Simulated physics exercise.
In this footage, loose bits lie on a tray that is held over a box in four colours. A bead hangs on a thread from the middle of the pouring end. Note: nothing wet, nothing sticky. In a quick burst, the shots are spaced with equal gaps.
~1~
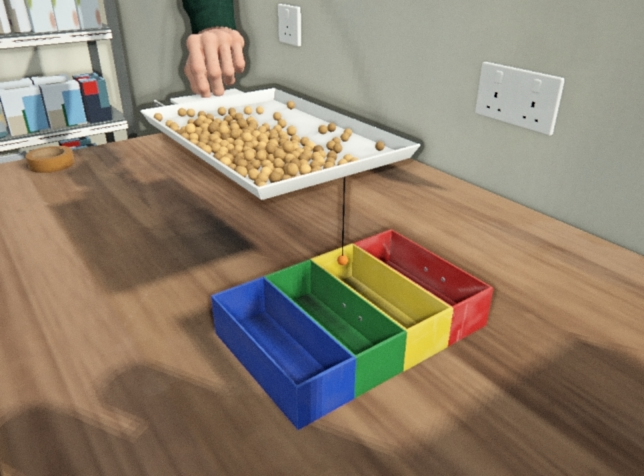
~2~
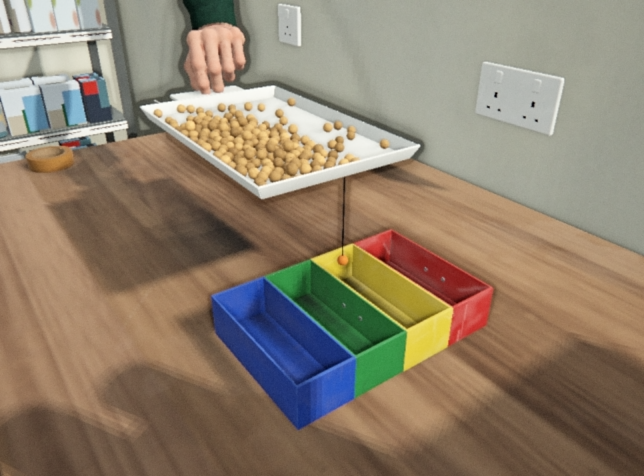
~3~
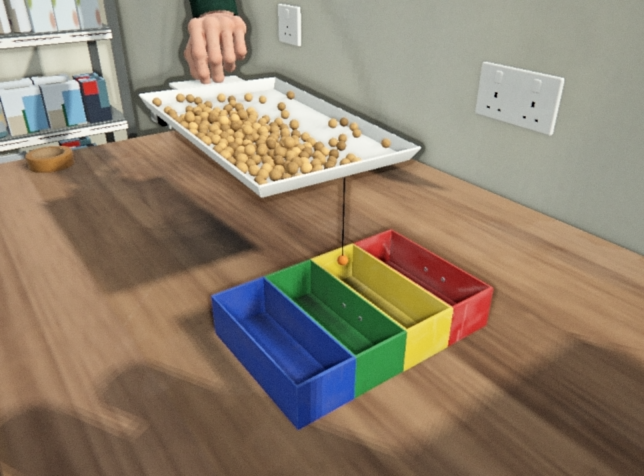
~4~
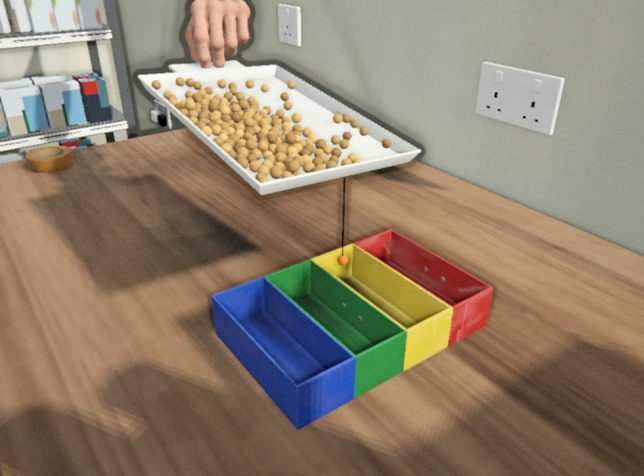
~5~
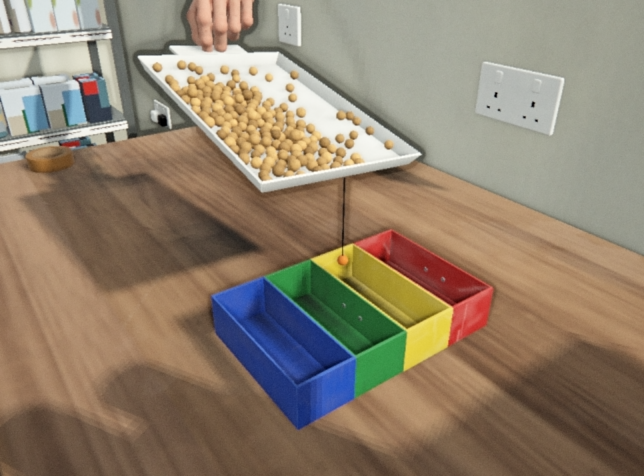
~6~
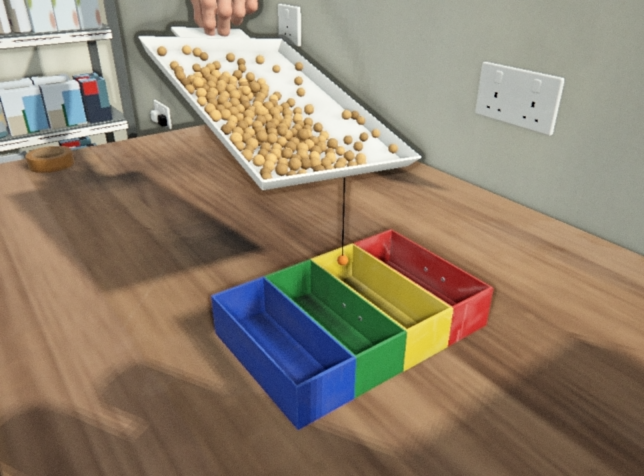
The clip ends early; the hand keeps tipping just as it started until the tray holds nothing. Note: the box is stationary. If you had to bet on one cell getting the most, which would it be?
I would bet on the red one.
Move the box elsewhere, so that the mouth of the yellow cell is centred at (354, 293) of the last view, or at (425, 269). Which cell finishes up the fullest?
You'd see the red cell win the first time and yellow win the second.
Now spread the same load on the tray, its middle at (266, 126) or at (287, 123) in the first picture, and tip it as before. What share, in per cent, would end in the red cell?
First about 50, then 40 per cent.
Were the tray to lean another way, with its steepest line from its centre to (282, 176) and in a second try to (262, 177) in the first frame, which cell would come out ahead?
Case 1 goes to that blue cell, case 2 to the cell in blue.
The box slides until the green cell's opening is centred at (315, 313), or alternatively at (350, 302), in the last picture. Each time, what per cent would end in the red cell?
About 40 per cent, then about 50 per cent.
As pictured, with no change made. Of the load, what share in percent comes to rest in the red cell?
That part is close to 50 percent of the load.
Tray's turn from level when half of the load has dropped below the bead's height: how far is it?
The tilt is near 65° by then.
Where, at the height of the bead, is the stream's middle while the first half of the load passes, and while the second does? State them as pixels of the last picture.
Around (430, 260) at first; around (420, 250) after that.
Just after the last frame, tray tipped steeply; roughly half on the tray; about a tenth in the red cell; about a tenth in the yellow cell; just a few in the green cell; roughly a third falling or outside the box.
A moment on, tray tipped right over; roughly half in the red cell; roughly a quarter in the yellow cell; about a tenth in the green cell; roughly a quarter falling or outside the box.
Further on, tray tipped past a quarter turn; roughly half in the red cell; roughly a quarter in the yellow cell; about a tenth in the green cell; roughly a quarter falling or outside the box.
When it is over, tray tipped past a quarter turn; roughly half in the red cell; roughly a quarter in the yellow cell; about a tenth in the green cell; not one in the blue cell; roughly a quarter outside the box.
